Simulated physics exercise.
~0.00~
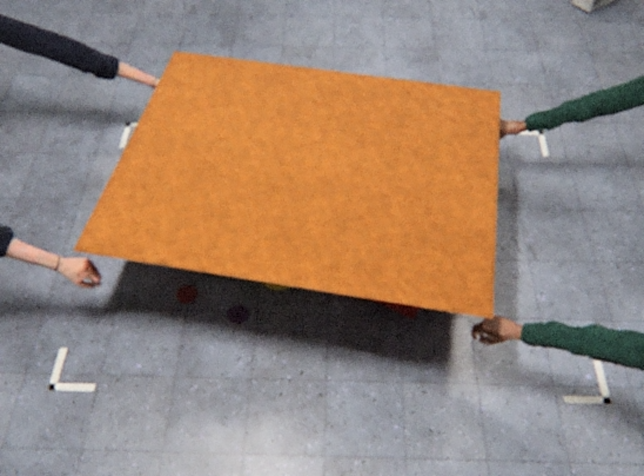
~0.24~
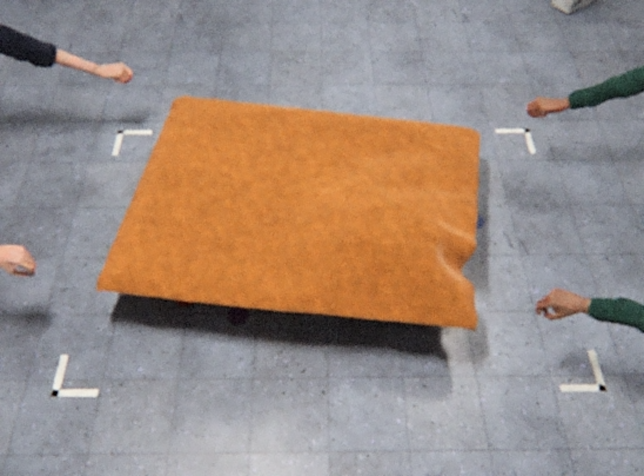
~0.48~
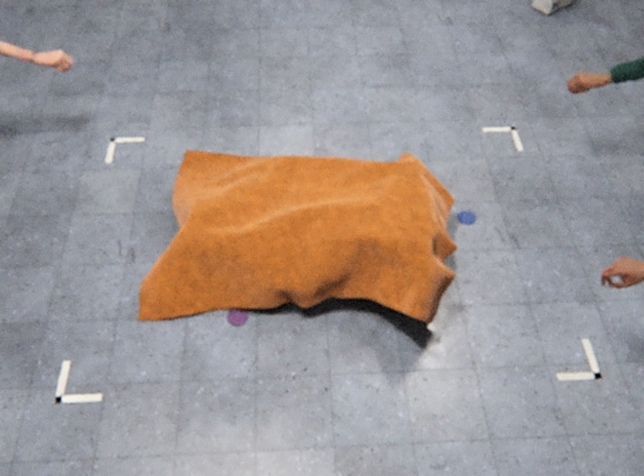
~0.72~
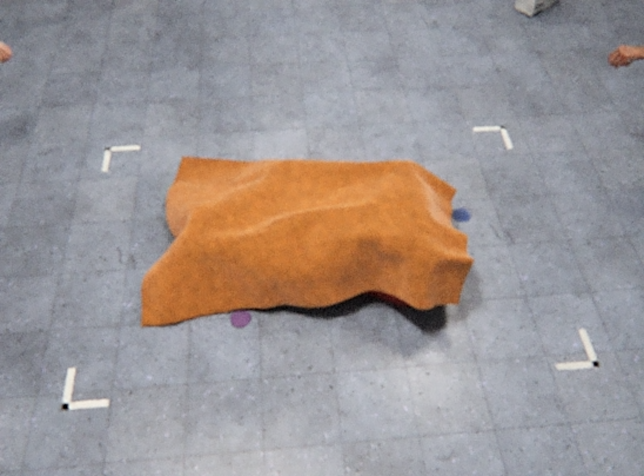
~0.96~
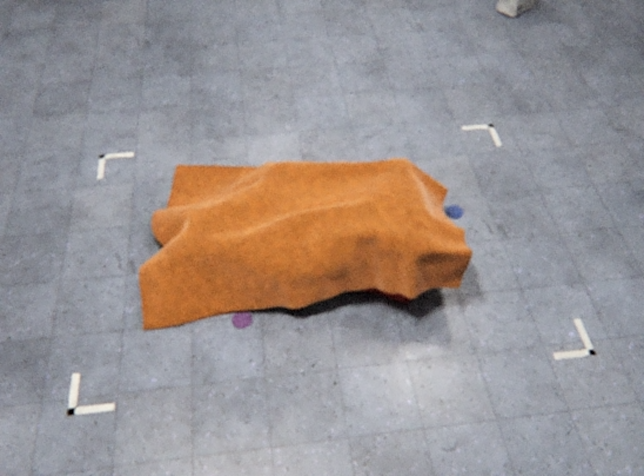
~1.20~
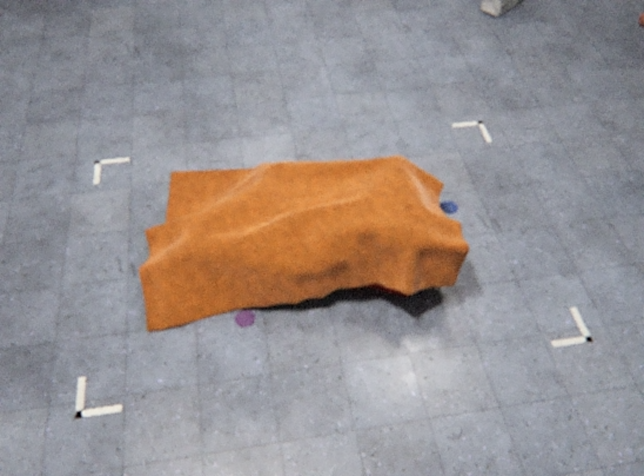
Orange sheet dropping from four hands onto hidden upright shapes, crumpling into a raised heap with purple and blue discs still showing.
